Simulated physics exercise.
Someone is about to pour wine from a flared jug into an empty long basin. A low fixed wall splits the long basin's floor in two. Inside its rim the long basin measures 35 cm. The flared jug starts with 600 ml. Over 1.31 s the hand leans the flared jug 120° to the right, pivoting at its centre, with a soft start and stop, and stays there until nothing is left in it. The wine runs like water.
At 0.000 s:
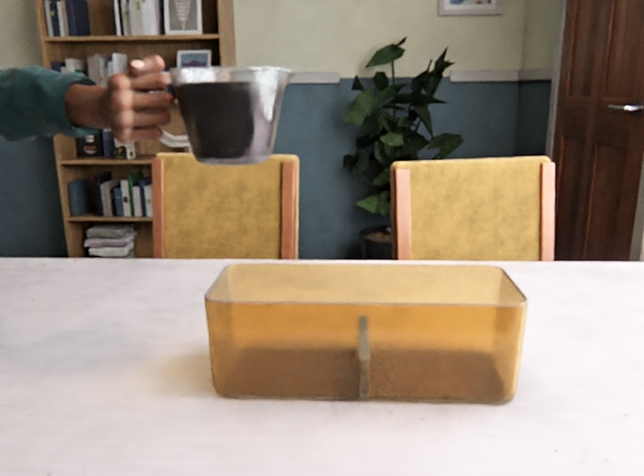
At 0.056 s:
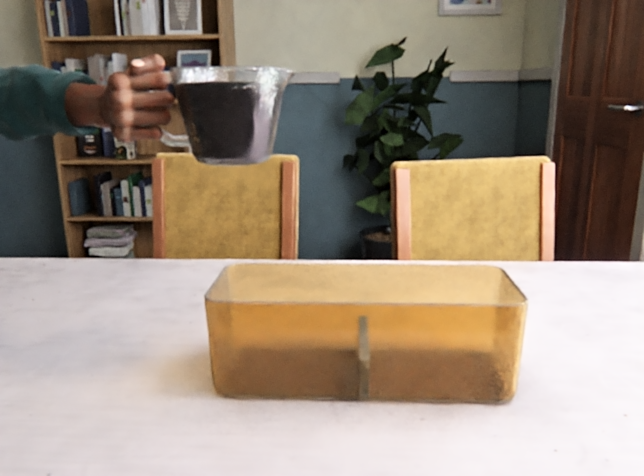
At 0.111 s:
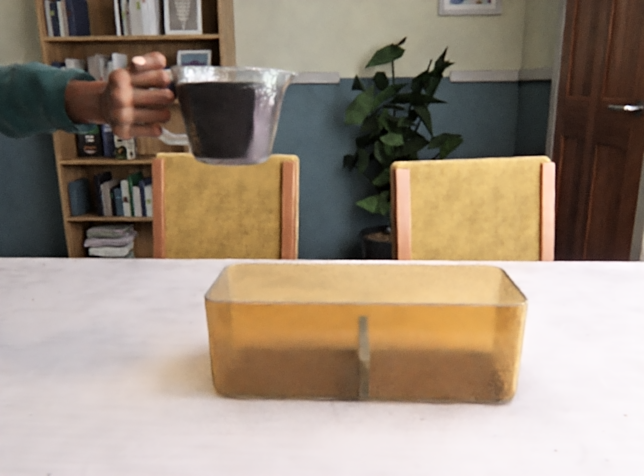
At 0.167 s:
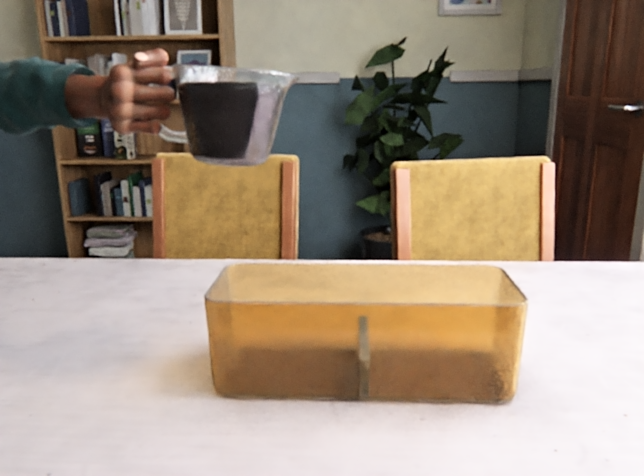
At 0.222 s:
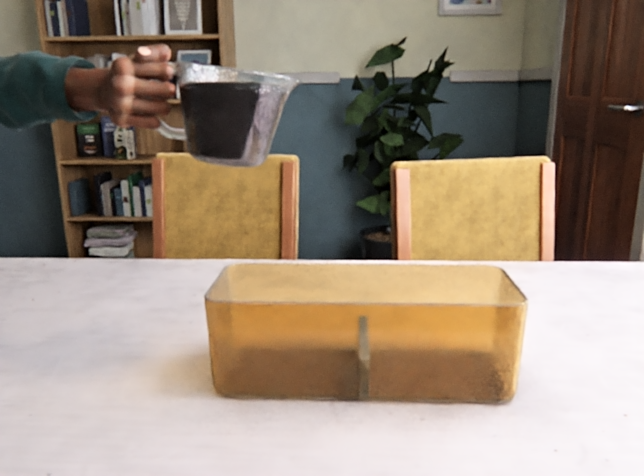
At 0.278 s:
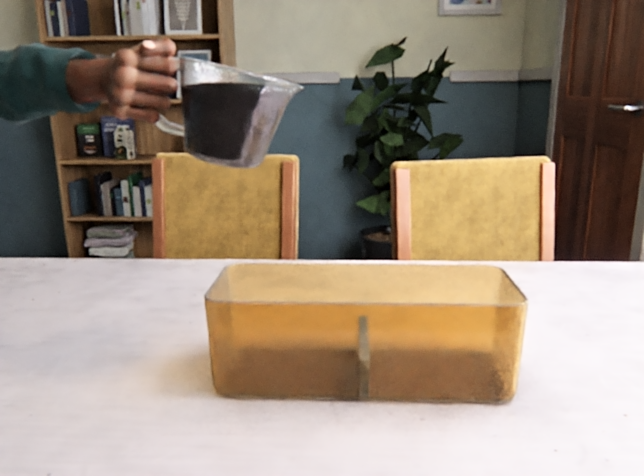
In a room with bookshelves, a hand slowly tilts a jug of dark liquid rightward.
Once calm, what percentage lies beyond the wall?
About 50 per cent.
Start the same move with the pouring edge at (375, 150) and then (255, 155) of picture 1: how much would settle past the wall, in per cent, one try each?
In turn about 95 and 5 per cent.
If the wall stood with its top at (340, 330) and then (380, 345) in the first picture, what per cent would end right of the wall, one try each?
First 75, then 30 per cent.
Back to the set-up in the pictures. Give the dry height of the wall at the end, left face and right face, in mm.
Left about 32 mm, right about 32 mm.
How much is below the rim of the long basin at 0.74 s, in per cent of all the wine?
About 14 per cent.
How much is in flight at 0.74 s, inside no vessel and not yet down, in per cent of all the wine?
Near 30 in a hundred.
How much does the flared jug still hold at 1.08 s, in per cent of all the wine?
About 3 per cent.
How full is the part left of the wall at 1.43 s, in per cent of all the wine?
About 48 per cent.
Then, 0.74 s in, the tilt is 72° and 56 per cent is still to pour, 3 is left of the wall and 11 right of it.
Then, 1.08 s in, the tilt is 111° and 3 per cent is still to pour, 38 is left of the wall and 49 right of it.
Then, 1.43 s in, the tilt is 120° and 0 per cent is still to pour, 48 is left of the wall and 50 right of it.
Then, 1.81 s in, the tilt is 120° and 0 per cent is still to pour, 48 is left of the wall and 50 right of it.
Finally, 48 per cent lies left of the wall, 50 right of it and 2 outside.
